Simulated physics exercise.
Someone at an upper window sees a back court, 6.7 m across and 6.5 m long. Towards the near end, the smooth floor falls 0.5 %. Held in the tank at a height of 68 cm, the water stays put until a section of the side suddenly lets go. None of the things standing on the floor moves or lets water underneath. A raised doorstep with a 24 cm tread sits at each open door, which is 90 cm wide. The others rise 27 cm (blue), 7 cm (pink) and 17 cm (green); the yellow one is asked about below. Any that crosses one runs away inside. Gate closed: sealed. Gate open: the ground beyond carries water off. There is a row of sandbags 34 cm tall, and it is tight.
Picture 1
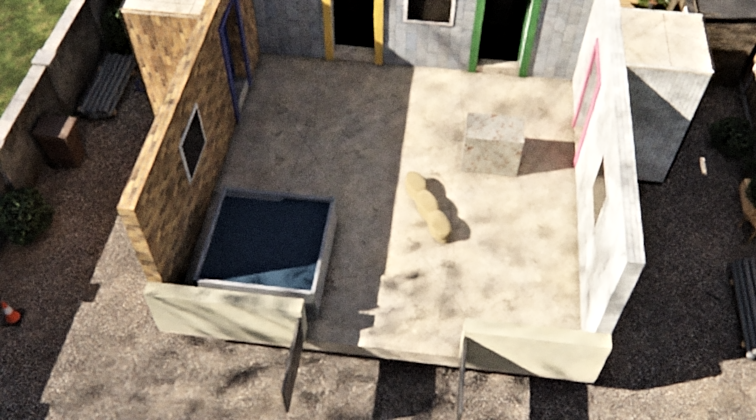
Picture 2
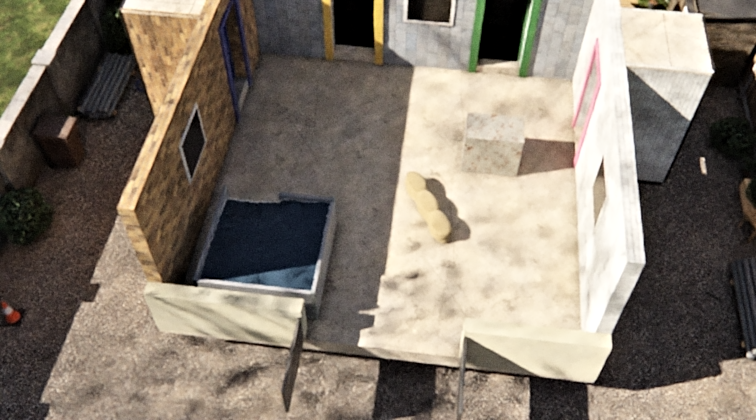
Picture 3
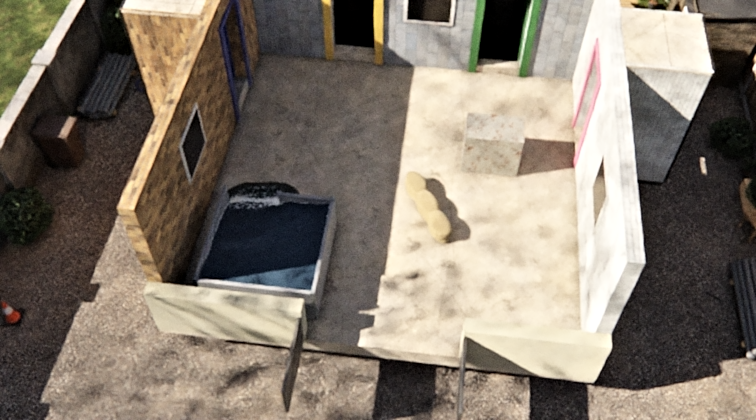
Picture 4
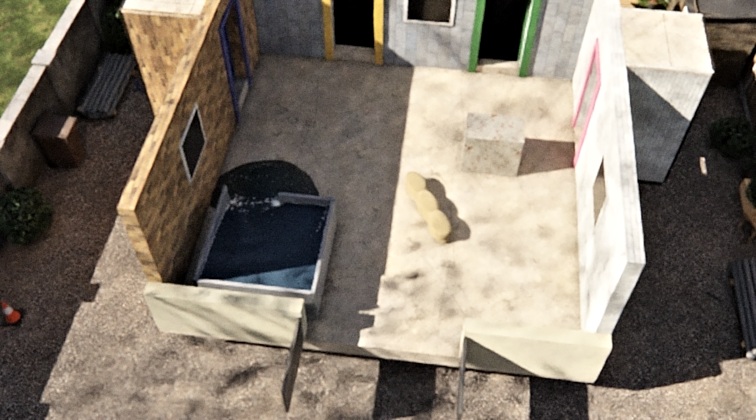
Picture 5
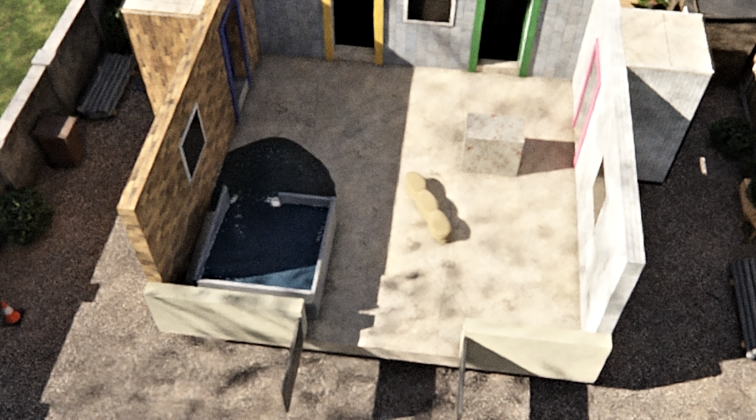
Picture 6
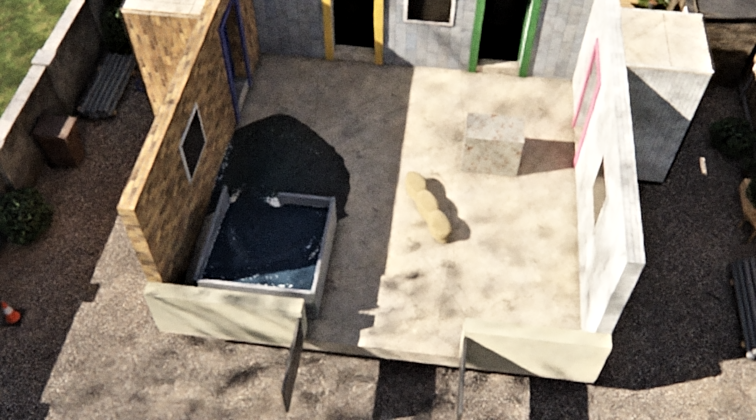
At first, a square tank of dark water sits still on the left of a walled court, with coloured doorways beyond. Then its far side gives way and water pours out, spreading across the floor in a widening dark patch towards the back, while the tank's level drops slightly.
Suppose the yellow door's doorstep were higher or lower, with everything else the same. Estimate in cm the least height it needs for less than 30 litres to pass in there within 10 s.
I would say 13.5 cm.
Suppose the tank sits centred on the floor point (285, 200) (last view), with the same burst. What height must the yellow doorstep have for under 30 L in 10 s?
In that case about 14.0 cm.
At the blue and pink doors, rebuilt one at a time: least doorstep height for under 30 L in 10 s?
You'd want about 9.5 centimetres at blue and about 11.0 centimetres at pink.
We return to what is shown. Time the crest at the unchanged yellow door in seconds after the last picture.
I'd guess close to 1.8 seconds.
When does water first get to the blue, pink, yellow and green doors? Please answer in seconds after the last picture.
Door blue: 0.2 seconds; door pink: 3.8 seconds; door yellow: 0.9 seconds; door green: 2.4 seconds.
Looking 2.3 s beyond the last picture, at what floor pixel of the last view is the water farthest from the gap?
Front tip: Approx. (486, 73) px.
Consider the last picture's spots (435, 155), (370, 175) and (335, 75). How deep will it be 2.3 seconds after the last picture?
The depths come to about 1, 1 and 22 cm.
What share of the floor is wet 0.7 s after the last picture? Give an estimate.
Approximately 25 %.
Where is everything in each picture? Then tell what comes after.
The first frame shows the tank at (267, 240) is whole and still, 68 cm deep; the yellow door at (353, 23) is dry.
In the second frame, the gap is on the far side, the front 0.3 m out at a hidden place; the back of the tank holds 68 cm.
In the third frame, the front is at (262, 186), 0.8 m from the gap on the far side; 0.8 m2 of floor is wet, 68 cm left at the back.
In the fourth frame, the gap is on the far side, the front 1.3 m out at (265, 164); the back of the tank holds 68 cm.
In the fifth frame, the front is at (272, 141), 1.9 m from the gap on the far side; 3.2 m2 of floor is wet, 65 cm left at the back.
In the sixth frame, water pours out on the far side and has run 2.5 m, to (272, 119); about 5 cm deep outside, 58 cm at the back; 2.2 m in a straight line remain to the yellow door at (353, 23).
Then, 0.7 s after the last picture water covers 25 % of the floor, deepest (38 cm) near (248, 213); it has not reached the yellow door.
Then, 2.3 s after the last picture water covers 40 % of the floor, deepest (30 cm) near (269, 53); 20 cm at the yellow door, 2 litres in over its 20 cm doorstep.
Then, 9.3 s after the last picture water covers 90 % of the floor, deepest (12 cm) near (536, 353); 6 cm at the yellow door, 4 litres in over its 20 cm doorstep.
At the yellow door as built, the water peaked near 23 cm, 1.9 s after the last picture.
Run again over the same 10 s with other heights there, 45 litres in over 12 cm, 15 litres over 16 cm. The limit of 30 litres is kept from about 13.5 cm up.
